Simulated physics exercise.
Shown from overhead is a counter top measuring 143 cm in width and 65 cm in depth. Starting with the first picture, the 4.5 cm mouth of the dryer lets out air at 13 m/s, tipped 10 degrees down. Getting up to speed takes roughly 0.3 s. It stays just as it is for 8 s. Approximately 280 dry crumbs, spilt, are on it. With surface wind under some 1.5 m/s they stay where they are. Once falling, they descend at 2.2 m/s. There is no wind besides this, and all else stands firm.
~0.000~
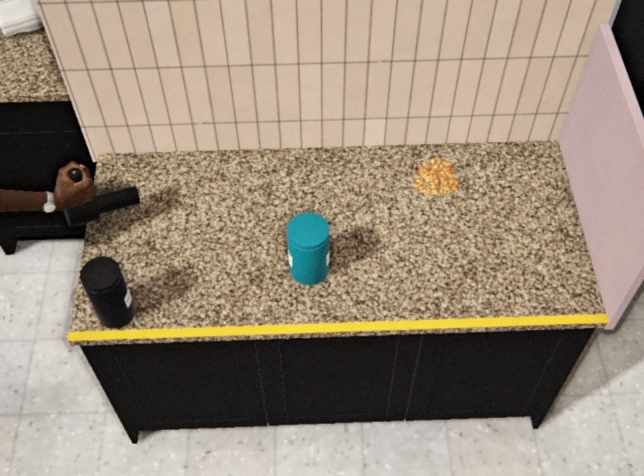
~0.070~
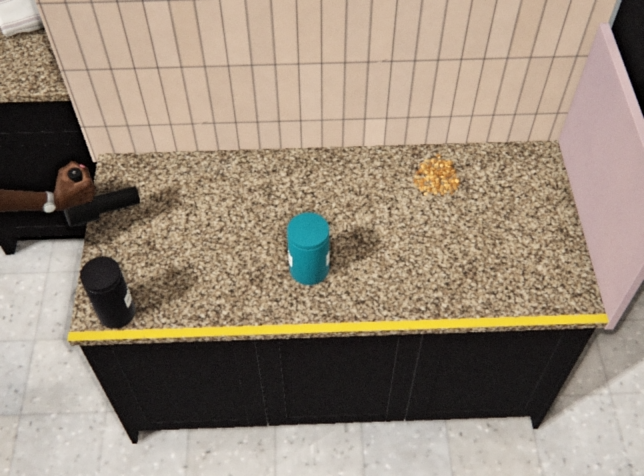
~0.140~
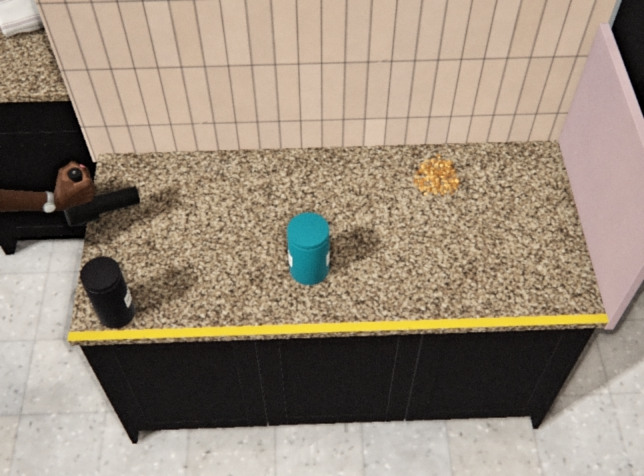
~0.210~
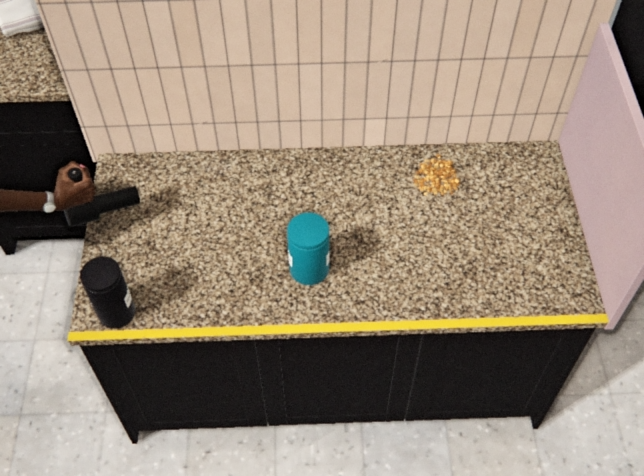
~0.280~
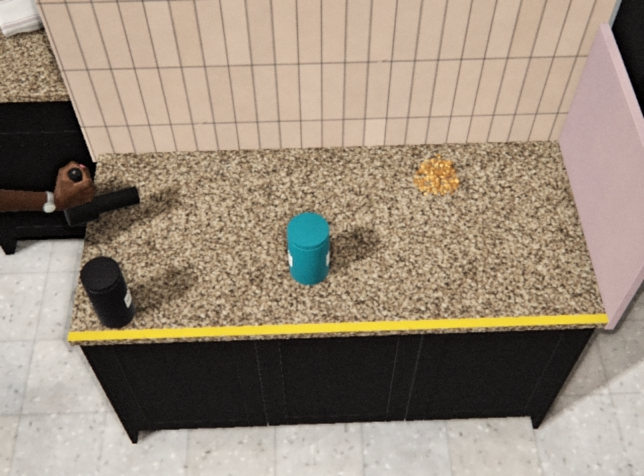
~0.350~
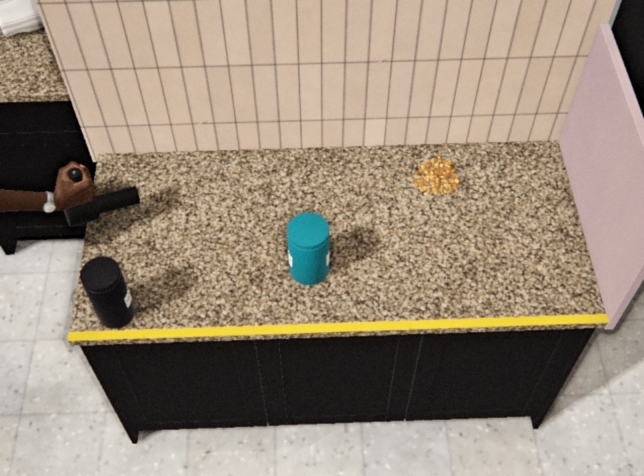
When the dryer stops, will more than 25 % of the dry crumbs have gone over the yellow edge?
Yes, beyond one in four.
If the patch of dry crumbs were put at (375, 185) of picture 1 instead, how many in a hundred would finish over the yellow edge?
Share at the end: About 70 %.
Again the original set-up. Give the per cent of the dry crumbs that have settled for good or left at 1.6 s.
Estimated share: Close to 10 per cent.
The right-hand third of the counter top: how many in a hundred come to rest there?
Near 30 per cent at the end.
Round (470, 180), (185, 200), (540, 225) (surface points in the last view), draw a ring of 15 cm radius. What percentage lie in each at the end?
15 %, 0 %, 20 %.
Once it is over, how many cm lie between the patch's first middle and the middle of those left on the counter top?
That comes to some 25 centimetres.
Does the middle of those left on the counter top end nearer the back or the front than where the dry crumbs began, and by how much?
It has moved to the near edge by around 5 cm.
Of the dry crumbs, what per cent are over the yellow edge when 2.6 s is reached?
Share: Around 50 percent.
After 1.6 s, 29 % are over the yellow edge; the middle of those still in play is near (527, 190); 12 % have settled or left.
After 2.6 s, 50 % are over the yellow edge; the middle of those still in play is near (526, 189); 49 % have settled or left.
After 4.4 s, 60 % are over the yellow edge; the middle of those still in play is near (527, 191); 61 % have settled or left.
After 8.0 s, at the end, 68 % are over the yellow edge; the middle of those still in play is near (521, 192).
